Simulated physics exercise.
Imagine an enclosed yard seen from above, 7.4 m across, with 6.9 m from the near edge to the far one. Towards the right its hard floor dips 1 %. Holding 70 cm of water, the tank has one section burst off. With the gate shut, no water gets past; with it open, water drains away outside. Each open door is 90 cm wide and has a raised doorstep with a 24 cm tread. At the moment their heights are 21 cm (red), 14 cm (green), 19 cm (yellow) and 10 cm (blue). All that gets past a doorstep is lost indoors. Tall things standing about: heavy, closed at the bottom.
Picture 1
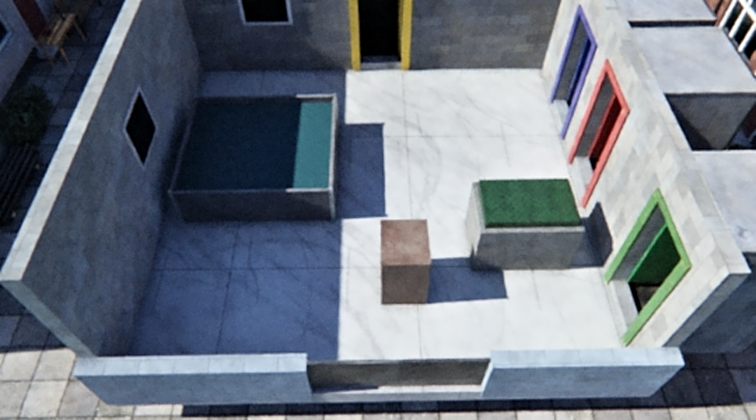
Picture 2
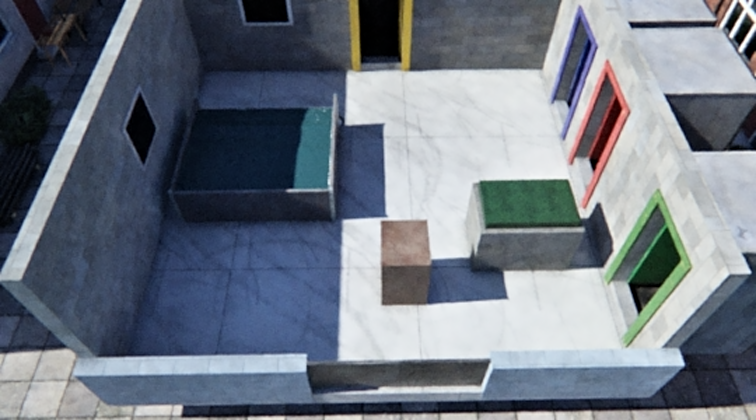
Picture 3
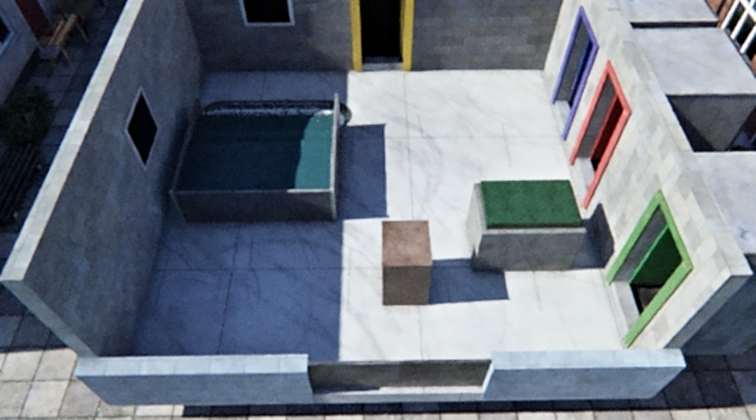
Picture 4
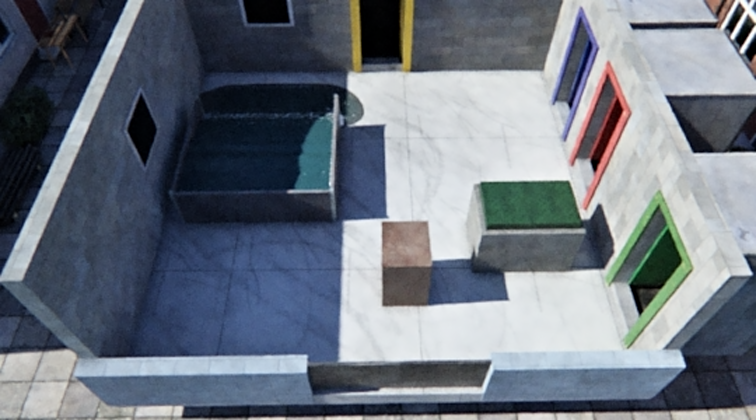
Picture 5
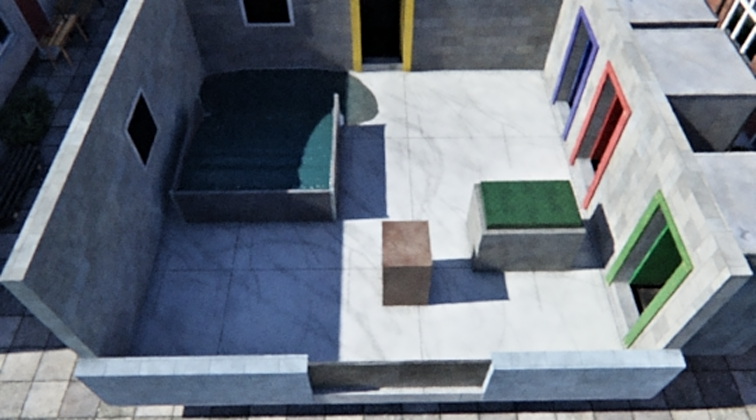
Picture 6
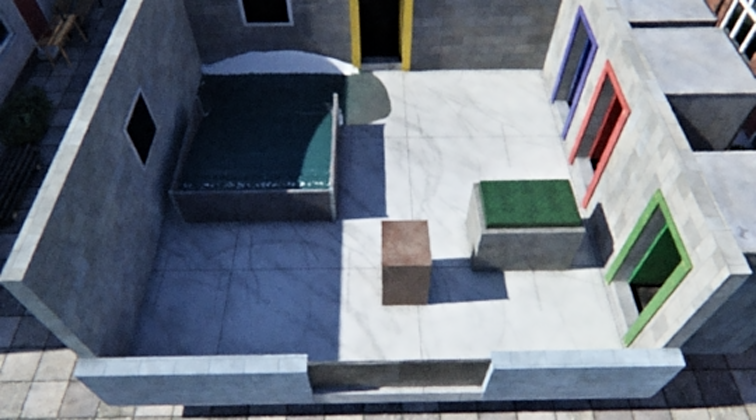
A large grey-walled tank of dark teal water stands at the left of an enclosed, pale-floored yard, seen from above by a still camera. A brown block and a green-topped box sit nearer the centre and right, with a yellow doorway behind and blue, red and green ones along the right wall. Water pours out at the tank's far side, spreading along the back and curving rightward across the floor.
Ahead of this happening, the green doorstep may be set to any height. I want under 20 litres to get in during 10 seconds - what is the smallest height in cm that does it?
You would need about 6.5 cm.
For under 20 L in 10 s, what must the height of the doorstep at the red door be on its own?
Red: 11.5 cm.
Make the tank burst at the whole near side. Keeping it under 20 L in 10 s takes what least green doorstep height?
That way, roughly 27 cm.
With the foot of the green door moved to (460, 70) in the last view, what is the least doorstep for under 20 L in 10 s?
Minimum: About 6.5 cm.
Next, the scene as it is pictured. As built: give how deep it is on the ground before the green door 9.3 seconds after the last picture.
Some 9.5 cm.
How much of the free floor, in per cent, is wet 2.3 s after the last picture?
Near 40 per cent of the open floor.
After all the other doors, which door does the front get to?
That would be the green door.
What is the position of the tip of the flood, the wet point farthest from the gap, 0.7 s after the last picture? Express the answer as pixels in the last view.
Look about (445, 71) in the last picture.
Then, 0.7 s after the last picture water covers 15 % of the floor, deepest (56 cm) near (213, 73); it has not reached the green door.
Then, 2.3 s after the last picture water covers 40 % of the floor, deepest (36 cm) near (213, 73); it has not reached the green door.
Then, 9.3 s after the last picture water covers 95 % of the floor, deepest (16 cm) near (537, 76); 10 cm at the green door, 0 litres in over its 14 cm doorstep.
At the green door as built, the water peaked near 10 cm, 6.7 s after the last picture.
With a doorstep of 5 cm, 34 litres would have come in within the 10 s; with 8 cm, 8 litres. So under 20 litres takes about 6.5 cm.
